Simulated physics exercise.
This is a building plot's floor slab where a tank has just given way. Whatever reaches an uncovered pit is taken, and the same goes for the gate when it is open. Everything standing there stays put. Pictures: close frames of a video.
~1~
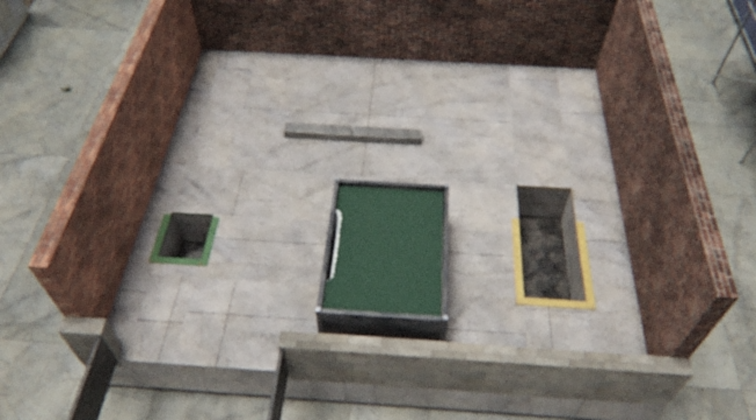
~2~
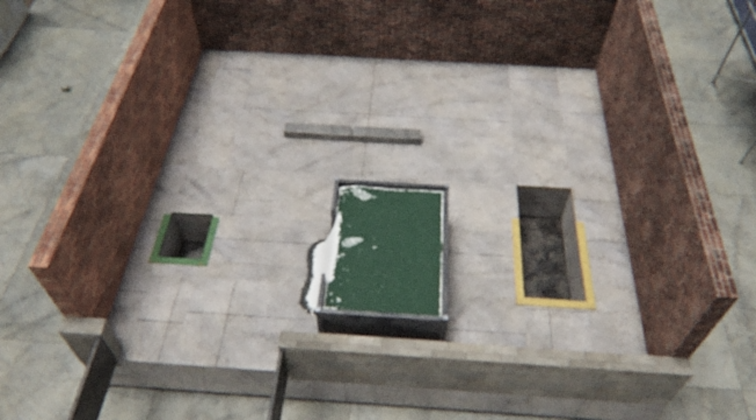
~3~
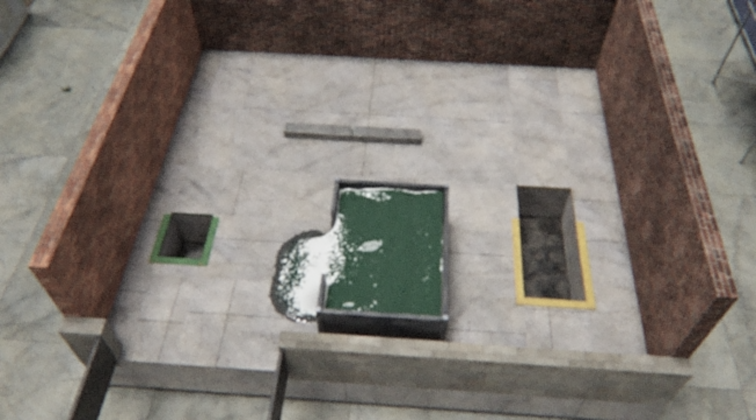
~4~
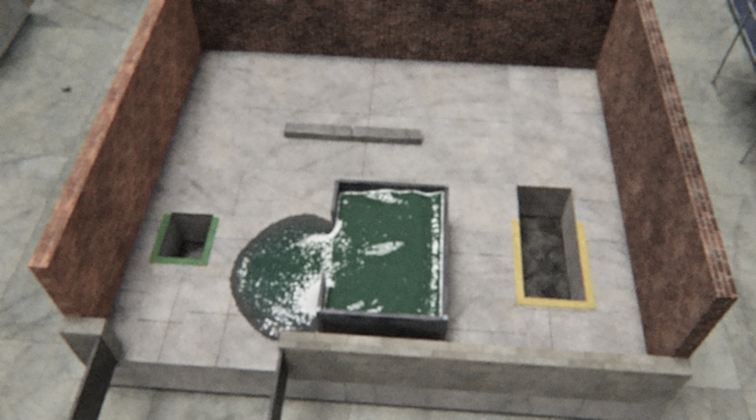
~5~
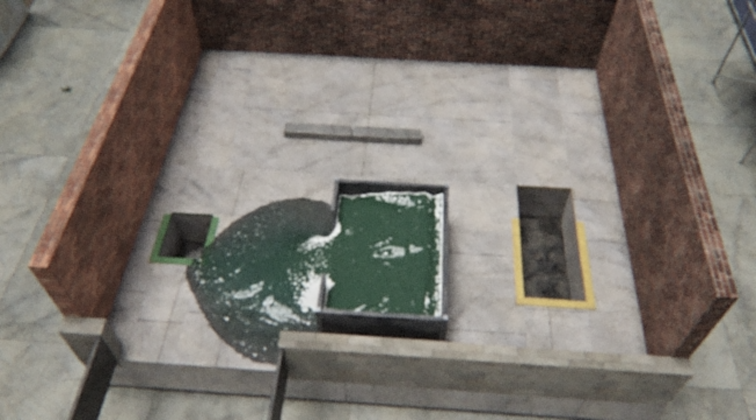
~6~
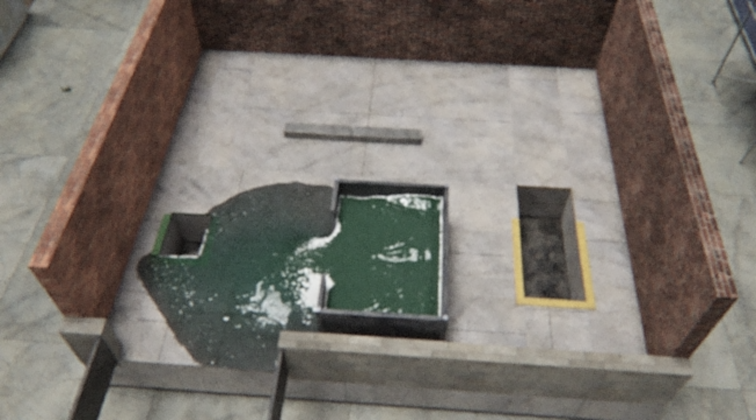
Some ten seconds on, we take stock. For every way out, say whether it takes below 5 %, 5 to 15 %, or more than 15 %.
One by one: The gate claims a heavy share - exceeding fifteen per cent. The yellow pit claims a light share - short of five per cent. The green pit claims a heavy share - exceeding fifteen per cent.
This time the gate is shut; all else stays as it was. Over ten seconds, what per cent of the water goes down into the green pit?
Share for green: 50 percent.
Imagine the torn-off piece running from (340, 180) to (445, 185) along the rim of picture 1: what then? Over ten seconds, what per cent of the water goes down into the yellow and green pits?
Yellow 20 %, green 12 %.
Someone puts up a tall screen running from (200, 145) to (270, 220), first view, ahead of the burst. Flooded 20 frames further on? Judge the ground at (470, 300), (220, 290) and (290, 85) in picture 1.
Listed order - dry, wet, dry.
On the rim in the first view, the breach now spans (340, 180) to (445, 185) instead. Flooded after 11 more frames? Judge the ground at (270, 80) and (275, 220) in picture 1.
The first ends up soaked, the second ends up unsoaked.
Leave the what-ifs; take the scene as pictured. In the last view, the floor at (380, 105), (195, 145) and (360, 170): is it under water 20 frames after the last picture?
Well, in turn they'd be dry underfoot, wet underfoot and dry underfoot.
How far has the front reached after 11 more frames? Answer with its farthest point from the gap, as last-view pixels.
The front's farthest point is close to (189, 89).
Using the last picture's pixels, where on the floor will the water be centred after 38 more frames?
That puts it at around (290, 208).
A moment on, water covers 25 % of the floor; the gate 2 %, the yellow pit 0 %, the green pit 6 %.
Next, water covers 25 % of the floor; the gate 8 %, the yellow pit 0 %, the green pit 12 %.
Then, water covers 30 % of the floor; the gate 15 %, the yellow pit 0 %, the green pit 19 %.
Later, water covers 45 % of the floor; the gate 24 %, the yellow pit 0 %, the green pit 26 %.
In the end, water covers 60 % of the floor; the gate 30 %, the yellow pit 0 %, the green pit 32 %.
